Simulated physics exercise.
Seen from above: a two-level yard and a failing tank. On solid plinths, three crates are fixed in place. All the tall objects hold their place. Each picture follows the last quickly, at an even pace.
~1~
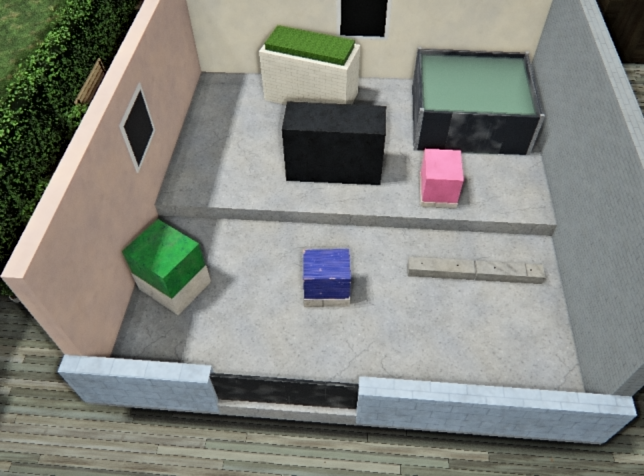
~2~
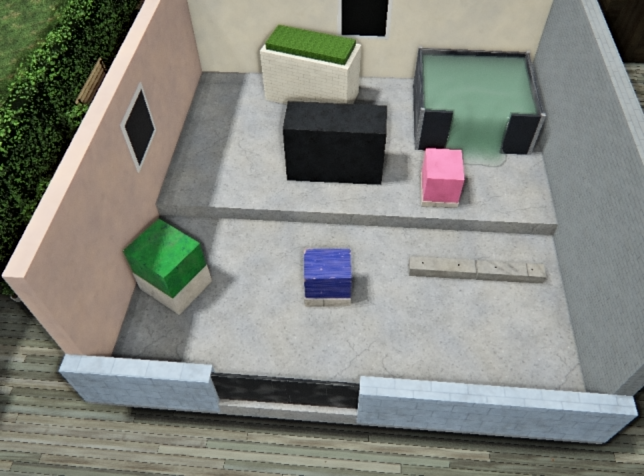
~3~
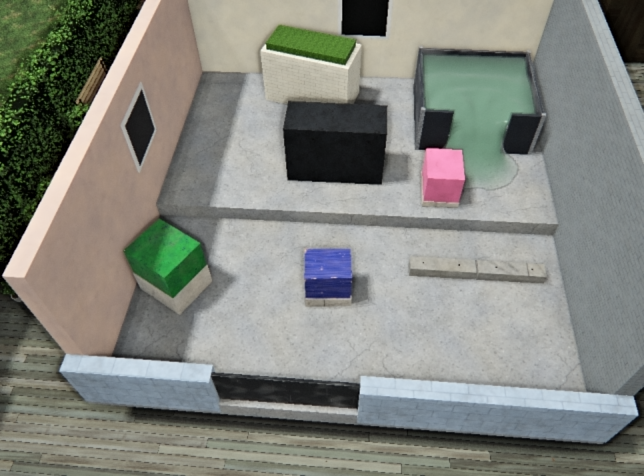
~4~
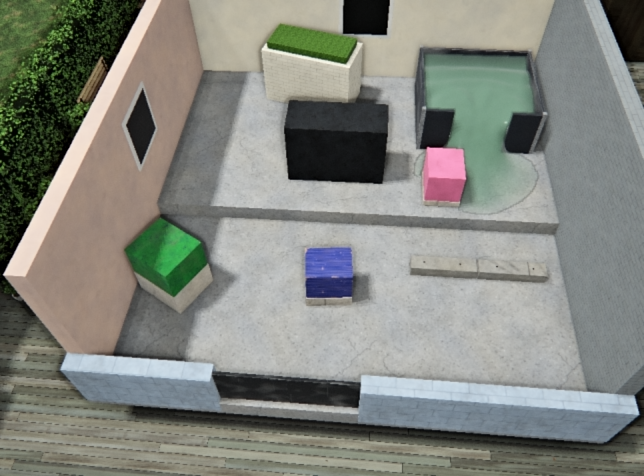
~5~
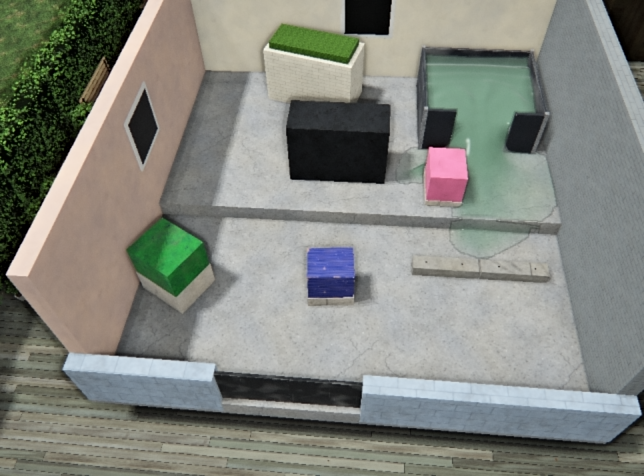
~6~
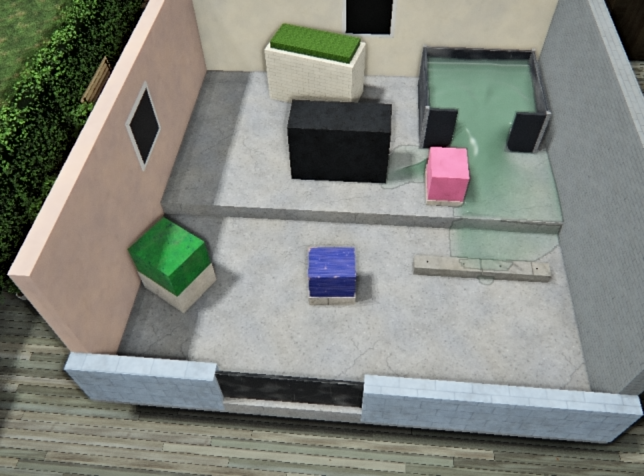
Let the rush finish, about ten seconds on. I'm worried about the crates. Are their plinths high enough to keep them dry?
Well, the green crate will stay dry, the pink crate will get wet, the blue crate will stay dry.
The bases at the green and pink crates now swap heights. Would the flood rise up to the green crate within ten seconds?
The green crate gets flooded.
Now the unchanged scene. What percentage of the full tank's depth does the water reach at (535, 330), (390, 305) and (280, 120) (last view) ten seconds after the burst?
4, 10 and 2 in a hundred, in turn.
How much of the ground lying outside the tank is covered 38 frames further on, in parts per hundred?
I'd put it at roughly 75 per cent.
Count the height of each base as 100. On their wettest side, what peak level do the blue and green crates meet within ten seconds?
About 80 percent and about 60 percent.
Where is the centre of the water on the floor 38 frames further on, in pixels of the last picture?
That comes out near (387, 232).
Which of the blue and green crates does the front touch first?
It's the blue one.
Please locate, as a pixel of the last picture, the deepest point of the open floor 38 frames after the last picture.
Pointing at (145, 272).
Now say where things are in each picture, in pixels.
In the first picture, still water in the open tank at (476, 84).
In the second picture, water pours out at (475, 139) and has run to a hidden place.
In the third picture, the front is at a hidden place, out from the gap at (475, 140).
In the fourth picture, water pours out at (476, 139) and has run to (471, 210).
In the fifth picture, the front is at (473, 252), out from the gap at (478, 139).
In the sixth picture, water pours out at (480, 138) and has run to (475, 269).
A moment on, water covers 30 % of the floor; the green crate not reached, the pink crate water round its plinth, the blue crate not reached.
Next, water covers 45 % of the floor; the green crate not reached, the pink crate water round its plinth, the blue crate water round its plinth.
Then, water covers 60 % of the floor; the green crate water round its plinth, the pink crate water round its plinth, the blue crate water round its plinth.
Later, water covers 75 % of the floor; the green crate water round its plinth, the pink crate water round its plinth, the blue crate water round its plinth.
In the end, water covers 80 % of the floor; the green crate stayed above the water, the pink crate was topped, the blue crate stayed above the water.
